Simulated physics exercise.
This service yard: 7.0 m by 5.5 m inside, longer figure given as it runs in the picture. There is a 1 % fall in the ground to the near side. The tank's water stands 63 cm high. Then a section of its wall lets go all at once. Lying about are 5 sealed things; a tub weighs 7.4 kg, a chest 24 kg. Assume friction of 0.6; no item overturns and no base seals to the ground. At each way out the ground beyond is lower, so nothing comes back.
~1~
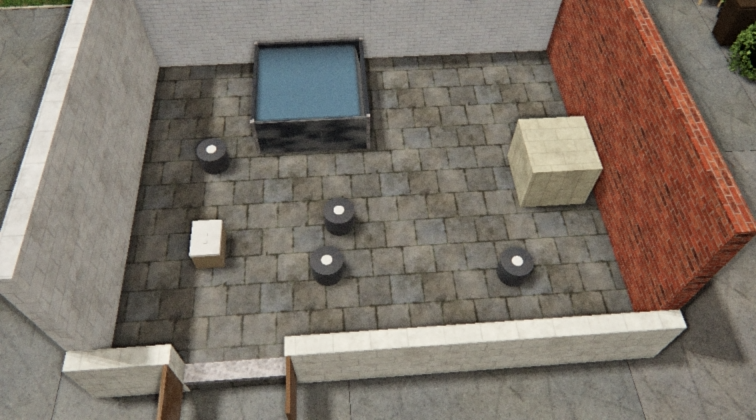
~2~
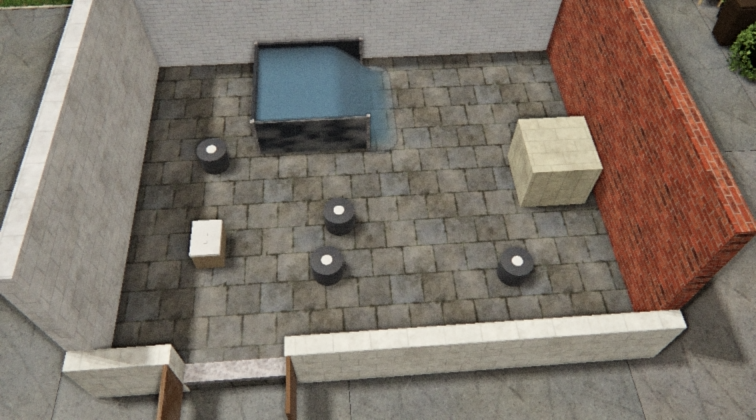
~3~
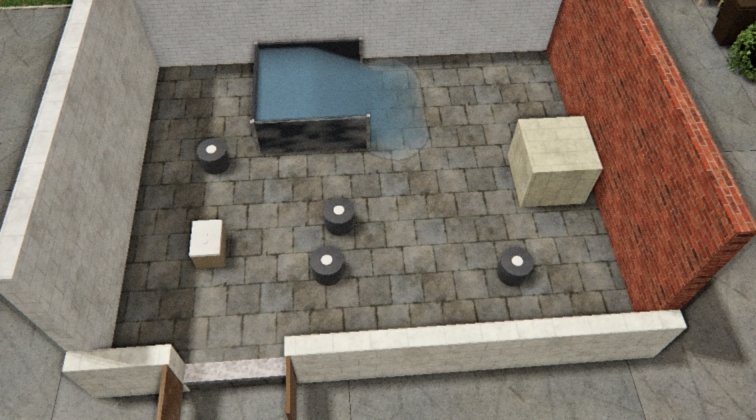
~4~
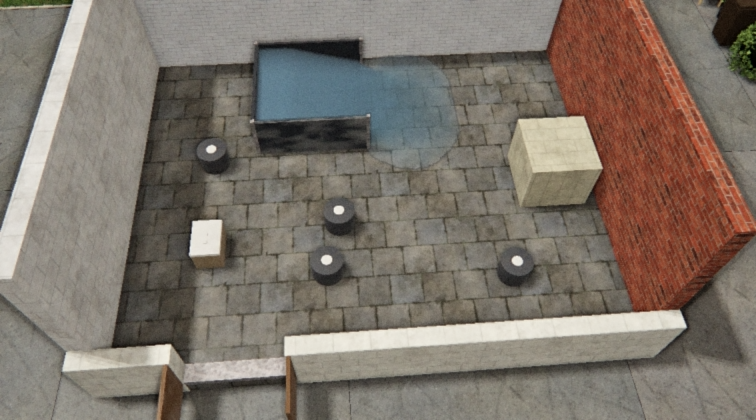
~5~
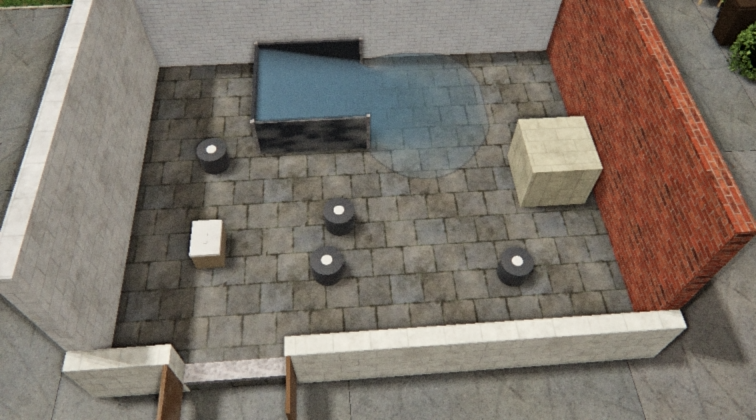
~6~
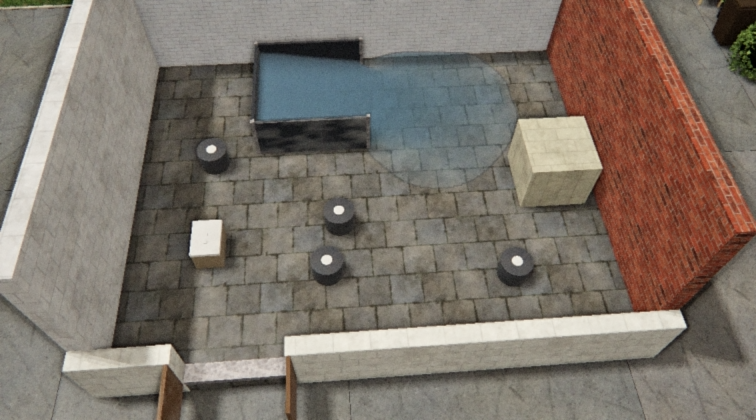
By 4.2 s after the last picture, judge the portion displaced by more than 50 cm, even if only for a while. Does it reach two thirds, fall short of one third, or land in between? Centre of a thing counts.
It falls short of one third.
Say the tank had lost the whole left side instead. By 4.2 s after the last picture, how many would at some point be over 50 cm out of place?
That gives 3 of them.
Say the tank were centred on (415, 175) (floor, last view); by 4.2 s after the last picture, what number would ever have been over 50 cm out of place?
The count would be 1.
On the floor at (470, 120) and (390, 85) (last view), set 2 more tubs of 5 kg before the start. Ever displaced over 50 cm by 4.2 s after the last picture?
One by one I'd say farther than that and farther than that.
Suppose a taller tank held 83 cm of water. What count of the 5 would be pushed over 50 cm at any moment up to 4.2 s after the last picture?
3.
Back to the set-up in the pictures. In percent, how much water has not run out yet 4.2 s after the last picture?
Roughly 100 percent.
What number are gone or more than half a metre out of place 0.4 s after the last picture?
Tally: 0.
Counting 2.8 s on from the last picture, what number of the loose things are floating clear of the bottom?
The count is 0.
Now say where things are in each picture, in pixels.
The first frame shows a tub at (339, 210), on the bottom; a chest at (206, 237), on the bottom; 2.9 m2 under water; 0 of 5 have shifted.
The second frame shows a tub at (339, 210), on the bottom; a chest at (206, 237) rests on the ground; water covers 3.8 m2; 0 of 5 have shifted.
The third frame shows a tub at (339, 210) rests on the ground; a chest at (206, 237) rests on the ground; 5.0 m2 under water; 0 of 5 have shifted.
The fourth frame shows a tub at (339, 210), on the bottom; a chest at (206, 237), on the bottom; 6.3 m2 under water; 0 of 5 have shifted.
The fifth frame shows a tub at (339, 210) rests on the ground; a chest at (206, 237) rests on the ground; 7.8 m2 under water; 0 of 5 have shifted.
The sixth frame shows a tub at (339, 210) rests on the ground; a chest at (206, 237), on the bottom; water covers 9.3 m2; 0 of 5 have shifted.
Then, 0.4 s after the last picture 0 of 5 are over 50 cm from their spots; 0 afloat.
Then, 1.5 s after the last picture 0 of 5 are over 50 cm from their spots; 0 afloat.
Then, 2.8 s after the last picture 1 of 5 are over 50 cm from their spots; 0 afloat.
Then, 4.2 s after the last picture 1 of 5 are over 50 cm from their spots, and 1 have been at some point; 1 afloat.
